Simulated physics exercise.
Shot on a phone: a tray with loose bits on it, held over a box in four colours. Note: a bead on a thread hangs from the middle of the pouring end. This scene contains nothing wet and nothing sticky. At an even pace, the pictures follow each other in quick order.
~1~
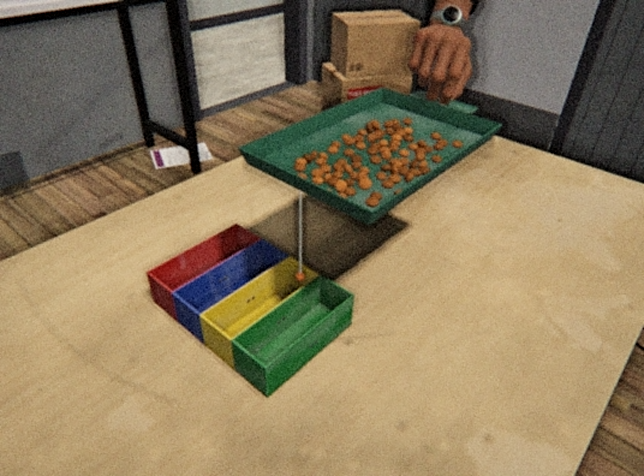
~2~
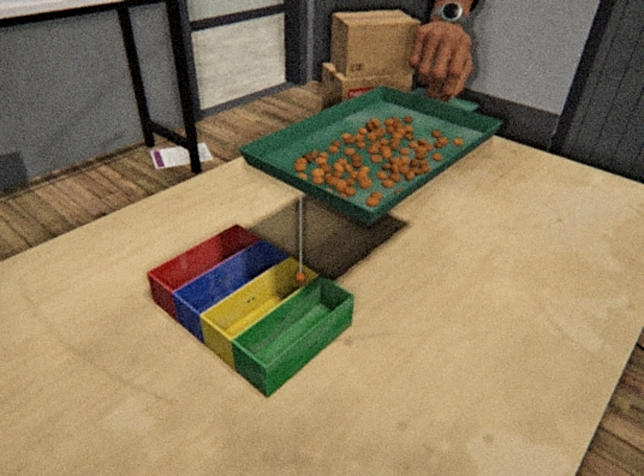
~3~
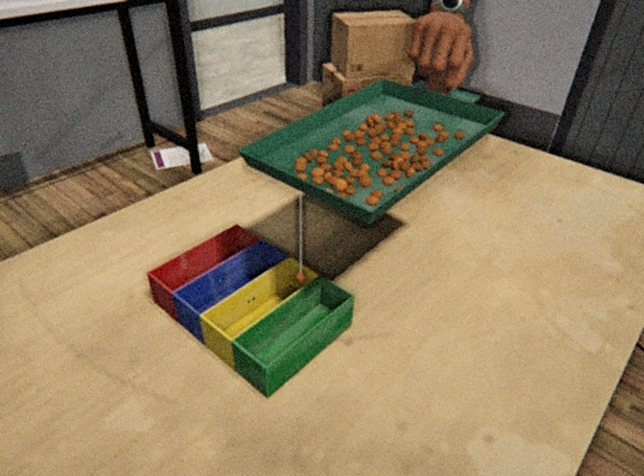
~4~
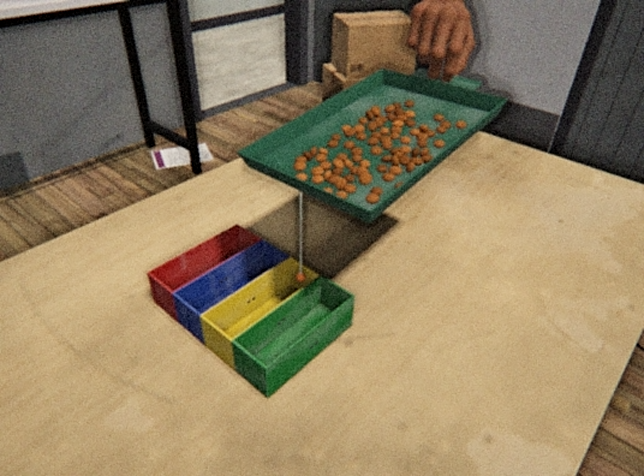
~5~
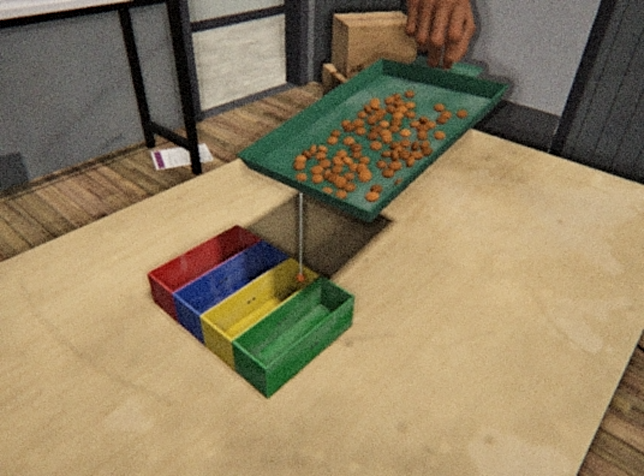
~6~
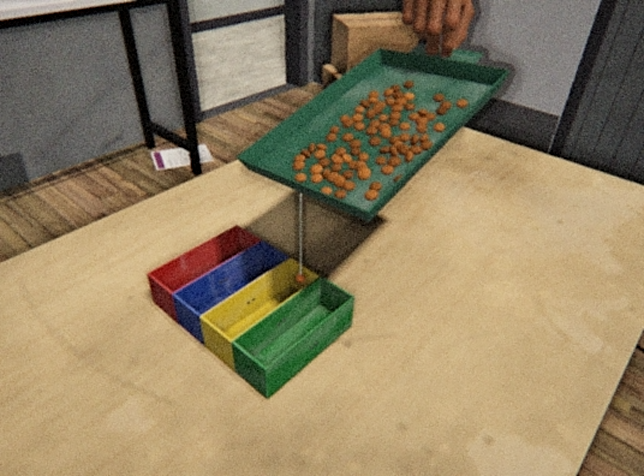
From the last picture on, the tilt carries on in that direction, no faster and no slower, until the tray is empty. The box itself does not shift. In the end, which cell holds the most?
The blue cell holds the most.
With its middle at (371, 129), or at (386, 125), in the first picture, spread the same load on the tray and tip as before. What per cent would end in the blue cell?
First some 60, then 60 per cent.
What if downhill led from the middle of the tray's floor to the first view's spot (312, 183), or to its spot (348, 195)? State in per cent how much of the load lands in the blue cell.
30 % and 0 %.
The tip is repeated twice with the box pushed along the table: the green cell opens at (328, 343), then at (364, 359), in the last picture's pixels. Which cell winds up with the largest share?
Try 1: The red one. Try 2: The red one.
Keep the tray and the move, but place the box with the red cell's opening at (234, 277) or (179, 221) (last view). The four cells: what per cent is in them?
Near 90 and 70 percent respectively.
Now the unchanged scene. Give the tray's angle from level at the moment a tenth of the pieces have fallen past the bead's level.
About 90 degrees.
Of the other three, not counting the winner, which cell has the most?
Number two is the yellow cell.
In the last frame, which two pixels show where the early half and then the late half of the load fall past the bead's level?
I'd place the first part at (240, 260) and the rest at (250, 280).
Soon after the last picture, tray tipped steeply; nearly all on the tray; a stray few falling or outside the box.
A little later, tray tipped past a quarter turn; a small part on the tray; about a third in the blue cell; about a quarter in the yellow cell; a small part in the red cell; a small part in the green cell; about a quarter falling or outside the box.
Later still, tray tipped past a quarter turn; about half in the blue cell; about a quarter in the yellow cell; a small part in the green cell; a small part in the red cell; a stray few falling or outside the box.
At rest, tray tipped past a quarter turn; about half in the blue cell; about a quarter in the yellow cell; a small part in the green cell; a small part in the red cell; a stray few outside the box.
